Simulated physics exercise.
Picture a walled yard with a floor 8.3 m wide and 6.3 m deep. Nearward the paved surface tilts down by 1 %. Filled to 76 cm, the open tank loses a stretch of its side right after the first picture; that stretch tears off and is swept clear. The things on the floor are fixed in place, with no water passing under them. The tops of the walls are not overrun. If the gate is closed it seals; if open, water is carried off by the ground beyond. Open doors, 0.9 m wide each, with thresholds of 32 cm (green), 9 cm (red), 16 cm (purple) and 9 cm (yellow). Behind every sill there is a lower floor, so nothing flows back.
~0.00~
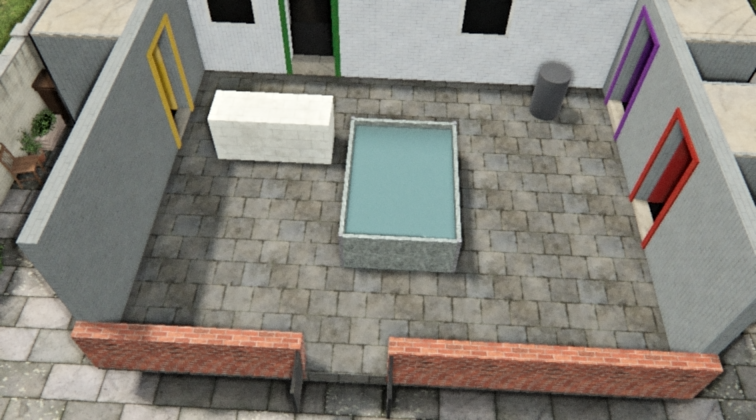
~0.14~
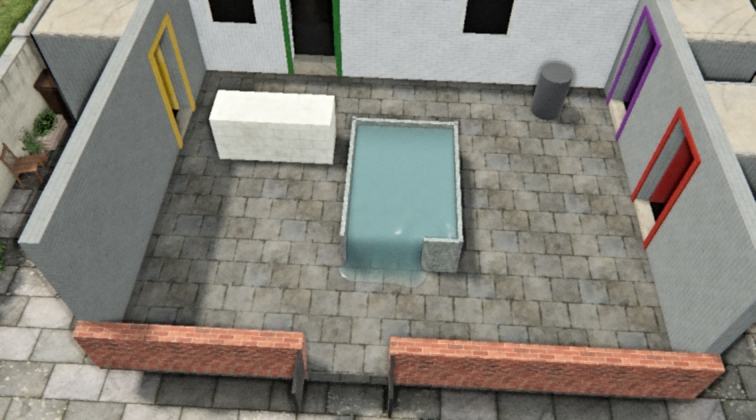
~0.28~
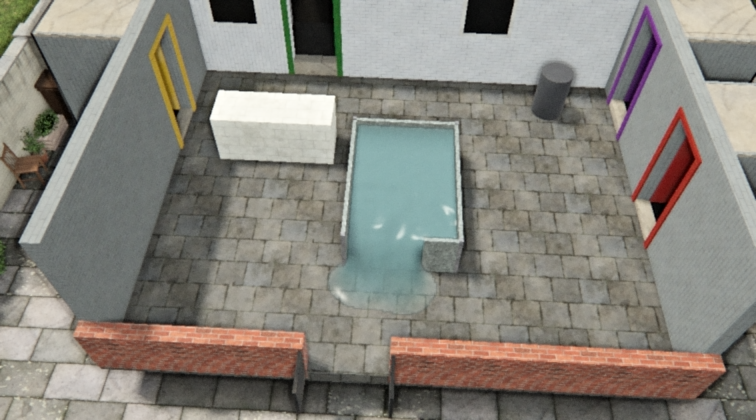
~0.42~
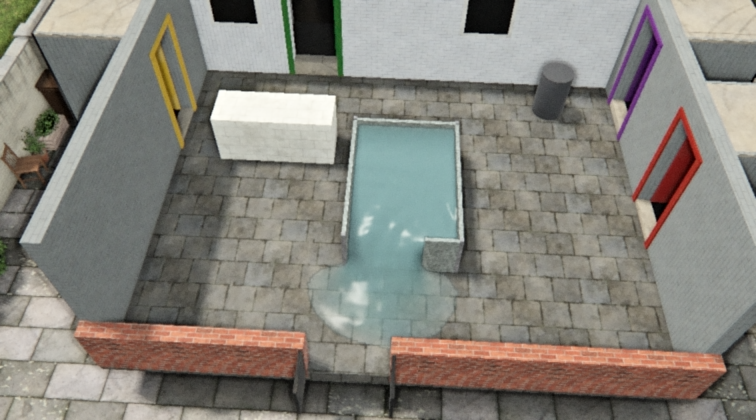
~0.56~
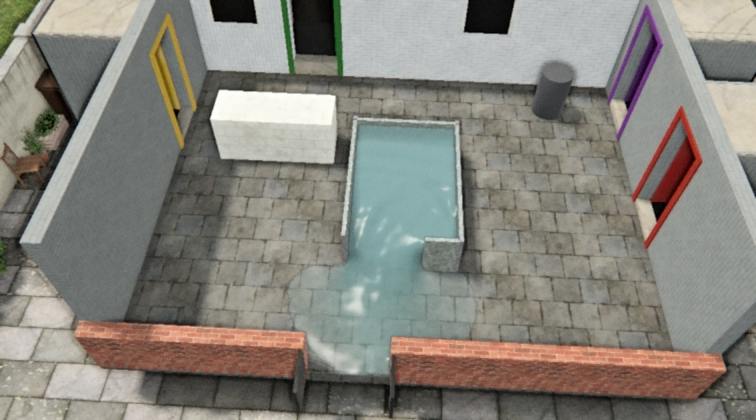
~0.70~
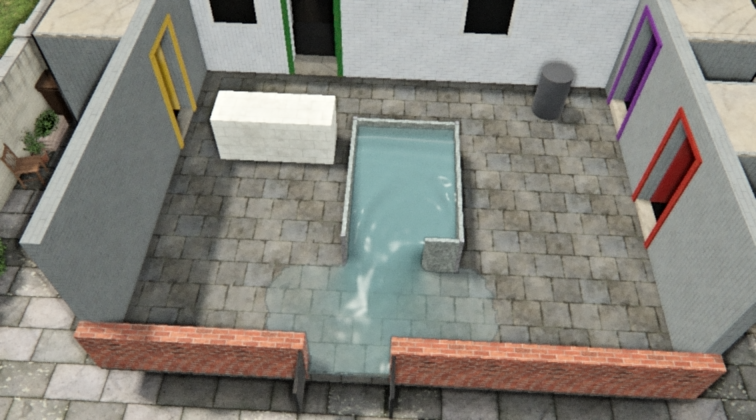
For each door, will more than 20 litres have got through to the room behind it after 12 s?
At the end, at the green door the limit will not be outstripped; at the red door the limit will not be outstripped; at the purple door the limit will not be outstripped; at the yellow door the limit will not be outstripped.
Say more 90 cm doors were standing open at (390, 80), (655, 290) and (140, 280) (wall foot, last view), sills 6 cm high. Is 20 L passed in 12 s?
The first one doesn't reach it, the second one exceeds it, and the third one exceeds it.
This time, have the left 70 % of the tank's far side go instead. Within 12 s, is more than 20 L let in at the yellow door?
Against the limit, yellow exceeds it.
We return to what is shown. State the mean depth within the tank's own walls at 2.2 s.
Mean depth: About 37 cm.
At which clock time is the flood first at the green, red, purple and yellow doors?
Green: 7.5 s; red: 3.2 s; purple: 4.5 s; yellow: 4.0 s.
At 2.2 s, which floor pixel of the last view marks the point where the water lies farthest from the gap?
That lands around (676, 375) in the last picture.
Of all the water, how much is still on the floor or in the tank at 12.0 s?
Around 50 per cent of the water.
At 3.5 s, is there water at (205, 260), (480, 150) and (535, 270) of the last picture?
Point 1: Reached; point 2: Unreached; point 3: Reached.
After 1.4 s water covers 15 % of the floor and is deepest (42 cm) near (406, 361); green door not reached, red door not reached, purple door not reached, yellow door not reached.
After 2.2 s water covers 25 % of the floor and is deepest (38 cm) near (406, 361); green door not reached, red door not reached, purple door not reached, yellow door not reached.
After 3.5 s water covers 35 % of the floor and is deepest (23 cm) near (406, 361); green door not reached, red door 6 cm at the sill, 0 L in, purple door not reached, yellow door not reached.
After 7.0 s water covers 70 % of the floor and is deepest (12 cm) near (406, 361); green door not reached, red door 4 cm at the sill, 0 L in, purple door 2 cm at the sill, 0 L in, yellow door 3 cm at the sill, 0 L in.
After 12.0 s water covers 95 % of the floor and is deepest (6 cm) near (406, 361); green door 1 cm at the sill, 0 L in, red door 2 cm at the sill, 0 L in, purple door 3 cm at the sill, 0 L in, yellow door 3 cm at the sill, 0 L in.
